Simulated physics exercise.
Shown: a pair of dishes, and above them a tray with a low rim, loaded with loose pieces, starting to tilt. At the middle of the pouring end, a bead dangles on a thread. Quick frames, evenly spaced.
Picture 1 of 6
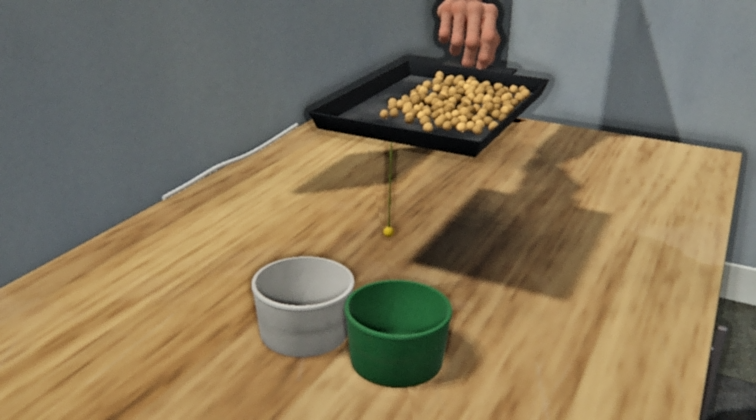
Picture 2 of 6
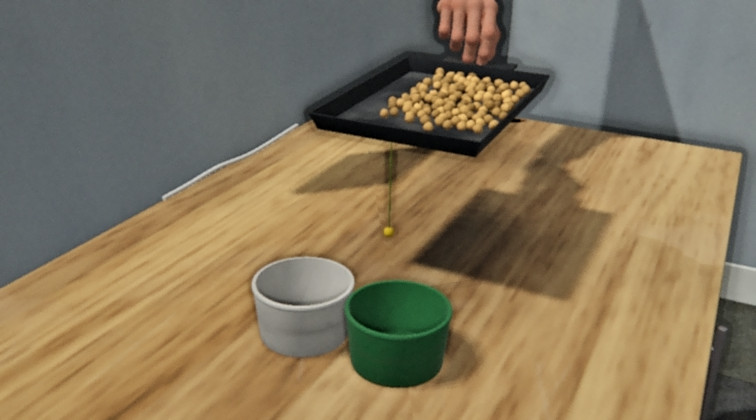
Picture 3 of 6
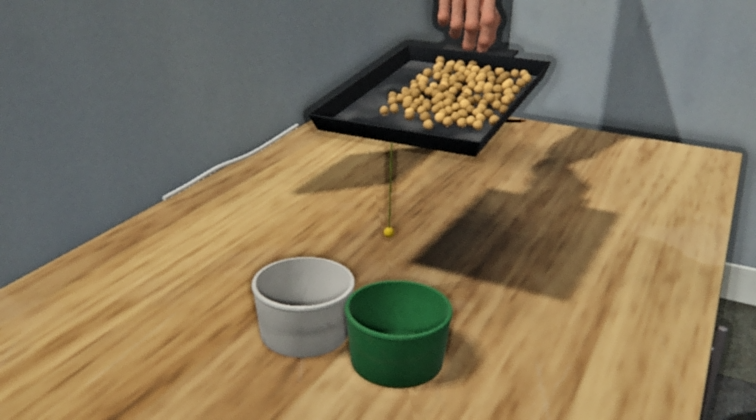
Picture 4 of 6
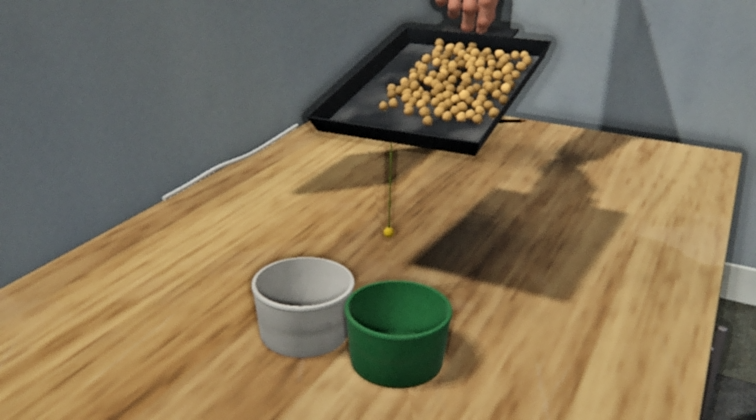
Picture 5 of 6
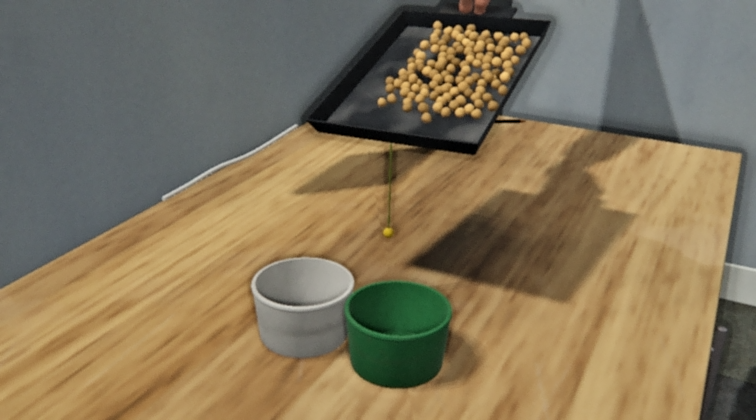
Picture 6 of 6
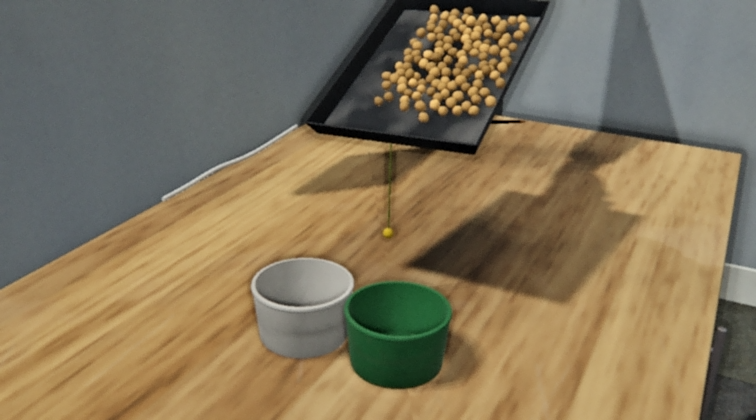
A black tray of dried chickpeas tilted steadily as a hand raised its far end, the chickpeas staying bunched together, while a small yellow bead hung still above the white and green dishes.
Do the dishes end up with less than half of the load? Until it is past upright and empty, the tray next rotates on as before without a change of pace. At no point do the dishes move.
Yes, they get under half.
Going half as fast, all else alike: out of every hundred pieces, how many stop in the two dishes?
Something like 20 percent, give or take.
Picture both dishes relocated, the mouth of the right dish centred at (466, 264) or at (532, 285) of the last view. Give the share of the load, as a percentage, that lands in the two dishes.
Trial 1: 10 percent; trial 2: 0 percent.
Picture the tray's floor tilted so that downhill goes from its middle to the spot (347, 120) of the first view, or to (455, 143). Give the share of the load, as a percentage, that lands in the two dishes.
About 0 % and 0 %.
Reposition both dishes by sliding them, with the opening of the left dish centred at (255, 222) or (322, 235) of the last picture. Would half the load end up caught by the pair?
A minority, then a minority.
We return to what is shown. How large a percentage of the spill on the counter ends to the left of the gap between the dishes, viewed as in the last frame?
I'd guess close to 50 %.
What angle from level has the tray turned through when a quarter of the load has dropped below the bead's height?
Somewhere near 80 degrees, I'd say.
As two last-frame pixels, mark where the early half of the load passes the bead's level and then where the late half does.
First around (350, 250), afterwards around (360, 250).
Just after the last frame, tray tipped steeply; the larger part on the tray; roughly a quarter in the air.
A moment on, tray tipped past a quarter turn; about a tenth on the tray; about a tenth in the right dish; about a tenth in the left dish; roughly half outside both; roughly a quarter in the air.
Further on, tray tipped past a quarter turn; about a tenth in the right dish; about a tenth in the left dish; the larger part outside both.
When it is over, tray tipped past a quarter turn; about a tenth in the right dish; about a tenth in the left dish; the larger part outside both.
